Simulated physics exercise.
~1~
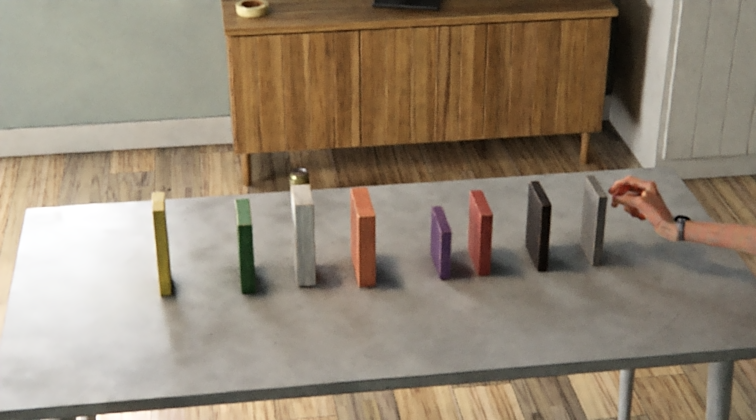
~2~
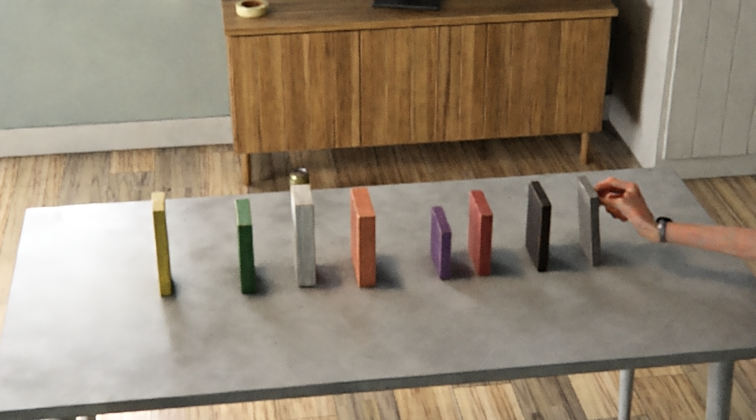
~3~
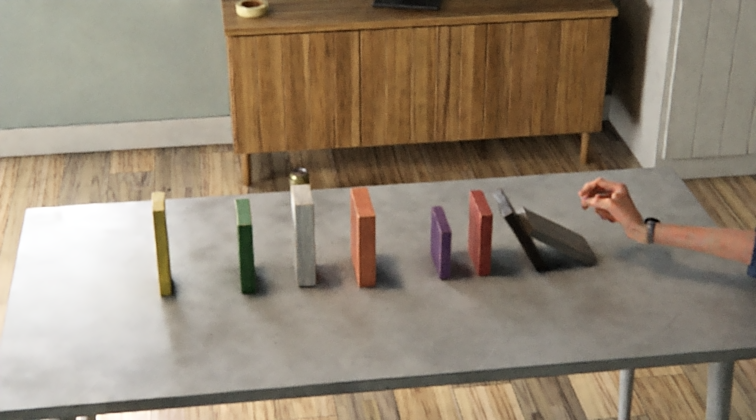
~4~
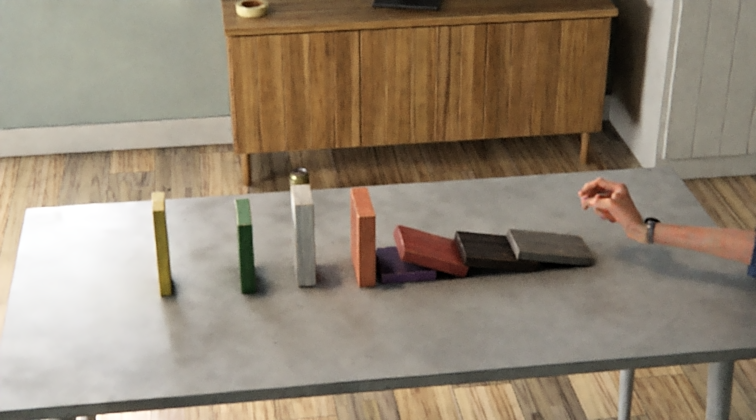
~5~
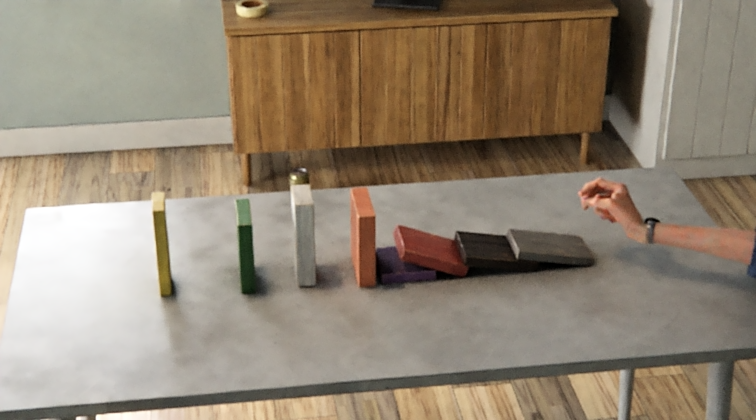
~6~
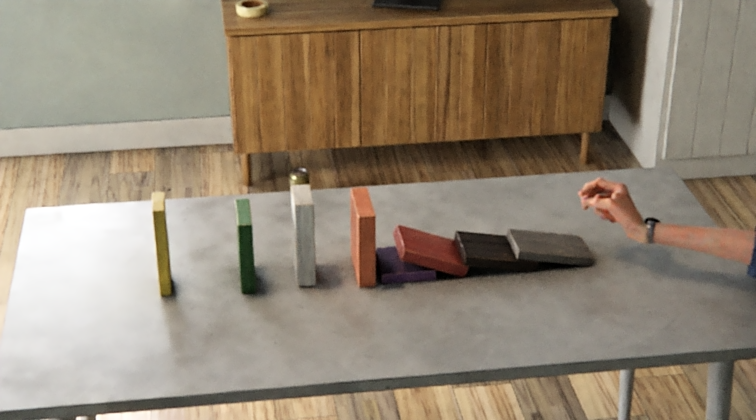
On a grey table, a hand tipped the grey board at the right end of a row of upright pieces, and it knocked down the black, red and purple ones leftward, while the orange, white, green and yellow ones stayed standing.
